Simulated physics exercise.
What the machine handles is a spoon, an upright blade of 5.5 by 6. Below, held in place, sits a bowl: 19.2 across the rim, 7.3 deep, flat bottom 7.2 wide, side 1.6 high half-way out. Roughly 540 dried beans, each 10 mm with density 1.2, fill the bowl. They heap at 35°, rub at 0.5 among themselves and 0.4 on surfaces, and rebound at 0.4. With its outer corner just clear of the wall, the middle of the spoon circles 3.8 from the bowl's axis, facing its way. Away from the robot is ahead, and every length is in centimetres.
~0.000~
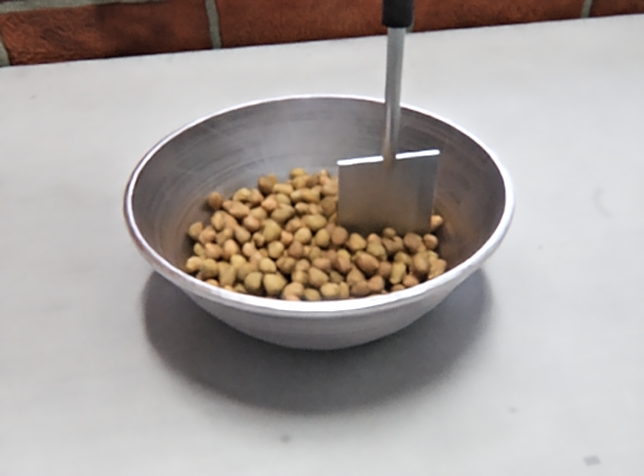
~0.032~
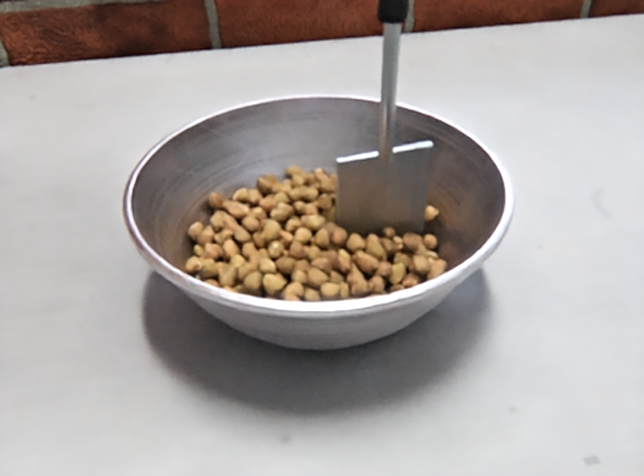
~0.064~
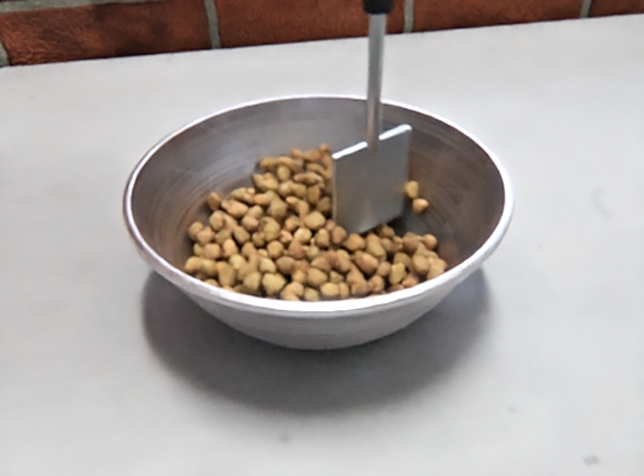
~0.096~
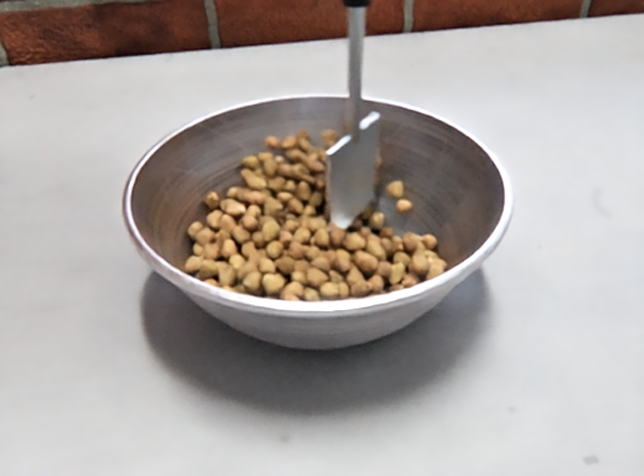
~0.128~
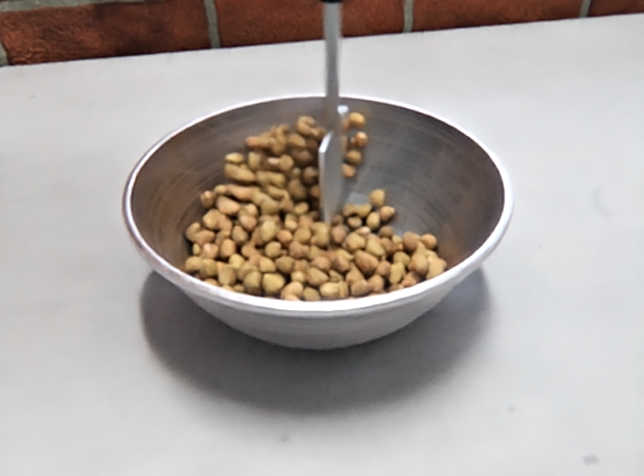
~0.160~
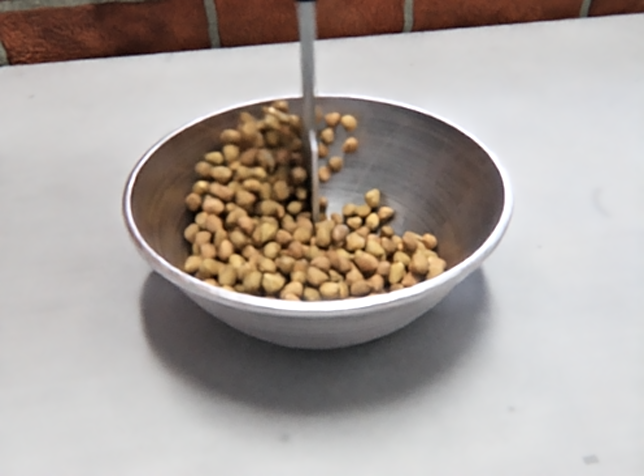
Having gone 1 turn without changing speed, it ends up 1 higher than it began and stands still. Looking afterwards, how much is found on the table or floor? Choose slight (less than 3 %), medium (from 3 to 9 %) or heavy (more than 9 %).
The share is medium.
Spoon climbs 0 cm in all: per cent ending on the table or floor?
Around 5 %.
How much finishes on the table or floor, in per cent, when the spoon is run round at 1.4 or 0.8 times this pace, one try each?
First try close to 15, second close to 0, in per cent.
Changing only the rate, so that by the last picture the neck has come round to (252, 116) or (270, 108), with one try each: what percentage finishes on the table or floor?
Around 20 and 15 per cent respectively.
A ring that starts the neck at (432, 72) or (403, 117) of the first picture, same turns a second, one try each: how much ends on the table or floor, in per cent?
I'd guess some 0 and 5 percent.
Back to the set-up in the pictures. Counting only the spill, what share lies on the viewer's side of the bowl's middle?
Close to 60 percent, I reckon.
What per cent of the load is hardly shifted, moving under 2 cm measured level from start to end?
Around 15 in a hundred, roughly.
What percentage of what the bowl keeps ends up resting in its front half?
Close to 40 in a hundred.
After 0.33 s, 190° round, highest piece 9 above the table; 535 in the bowl, 1 on the table or floor, 5 in flight or on the tool.
After 0.50 s, 295° round, highest piece 9 above the table; 528 in the bowl, 7 on the table or floor, 6 in flight or on the tool.
After 0.79 s, 0° round, highest piece 7 above the table; 516 in the bowl, 24 on the table or floor, 1 in flight or on the tool.
After 1.49 s, 0° round, highest piece 7 above the table; 516 in the bowl, 25 on the table or floor.
At rest, 516 in the bowl, 25 on the table or floor. That is 5 % on the table or floor.
